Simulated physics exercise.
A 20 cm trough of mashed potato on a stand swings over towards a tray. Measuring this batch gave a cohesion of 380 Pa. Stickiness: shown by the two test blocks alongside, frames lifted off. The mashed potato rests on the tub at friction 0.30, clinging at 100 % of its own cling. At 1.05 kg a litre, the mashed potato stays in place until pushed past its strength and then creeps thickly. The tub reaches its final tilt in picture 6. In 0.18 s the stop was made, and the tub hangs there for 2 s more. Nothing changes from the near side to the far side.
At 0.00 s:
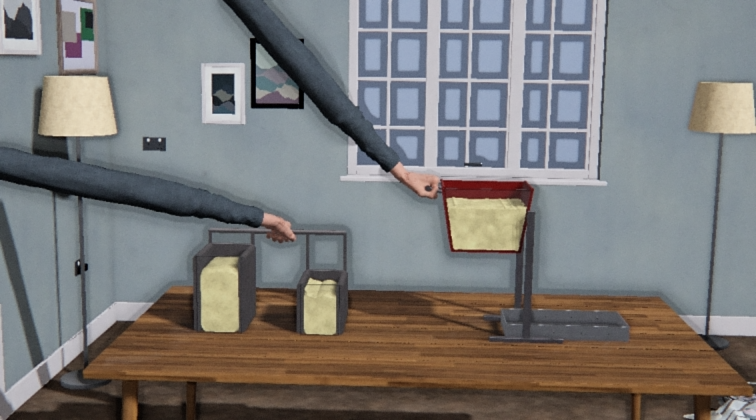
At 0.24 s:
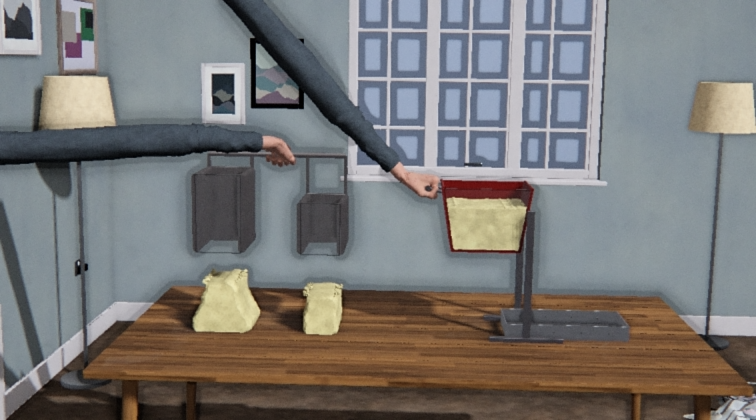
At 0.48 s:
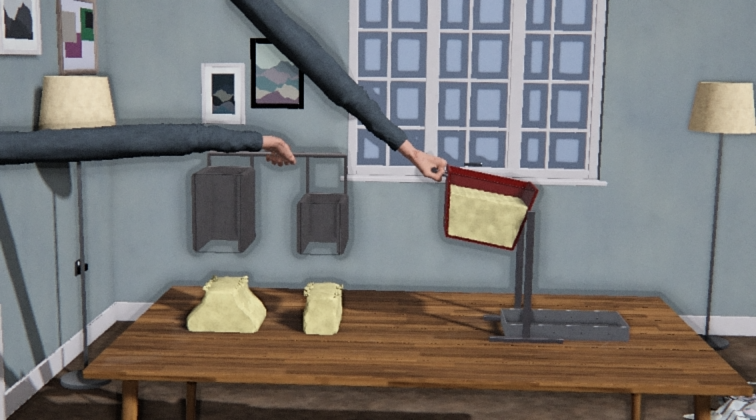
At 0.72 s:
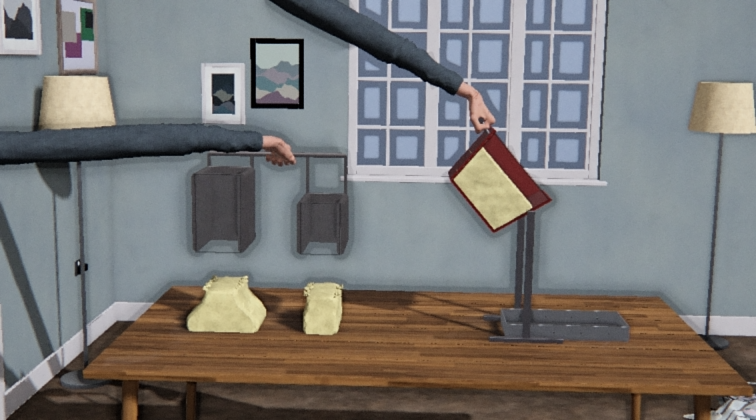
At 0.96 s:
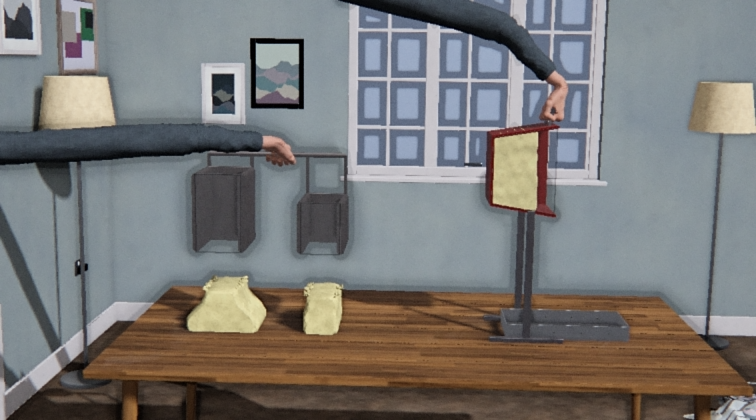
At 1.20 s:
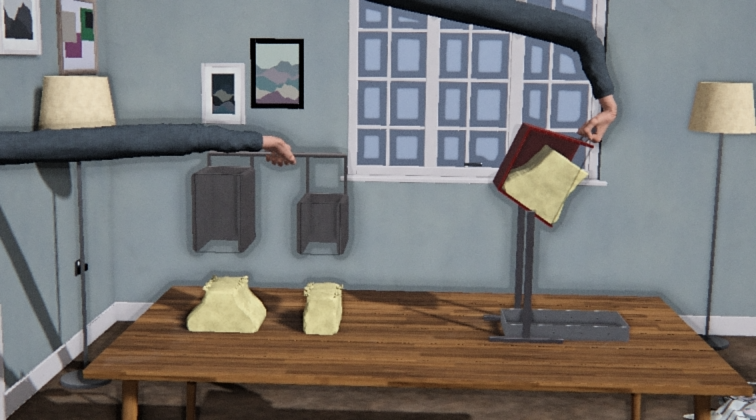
Arms lifting two grey moulds off mashed potato blocks, which sag slightly, then swinging a red tub of mash over clockwise.
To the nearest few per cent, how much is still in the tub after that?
About 0 %.
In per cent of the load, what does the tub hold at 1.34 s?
Some 25 per cent.
By 1.34 s, the tub is at 115 degrees and holds 27 %.
By 1.51 s, the tub is at 115 degrees and holds 0 %.
By 1.68 s, the tub is at 115 degrees and holds 0 %.
By 1.85 s, the tub is at 115 degrees and holds 0 %.
By 3.20 s, at the end, the tub is at 115 degrees and holds 0 %.
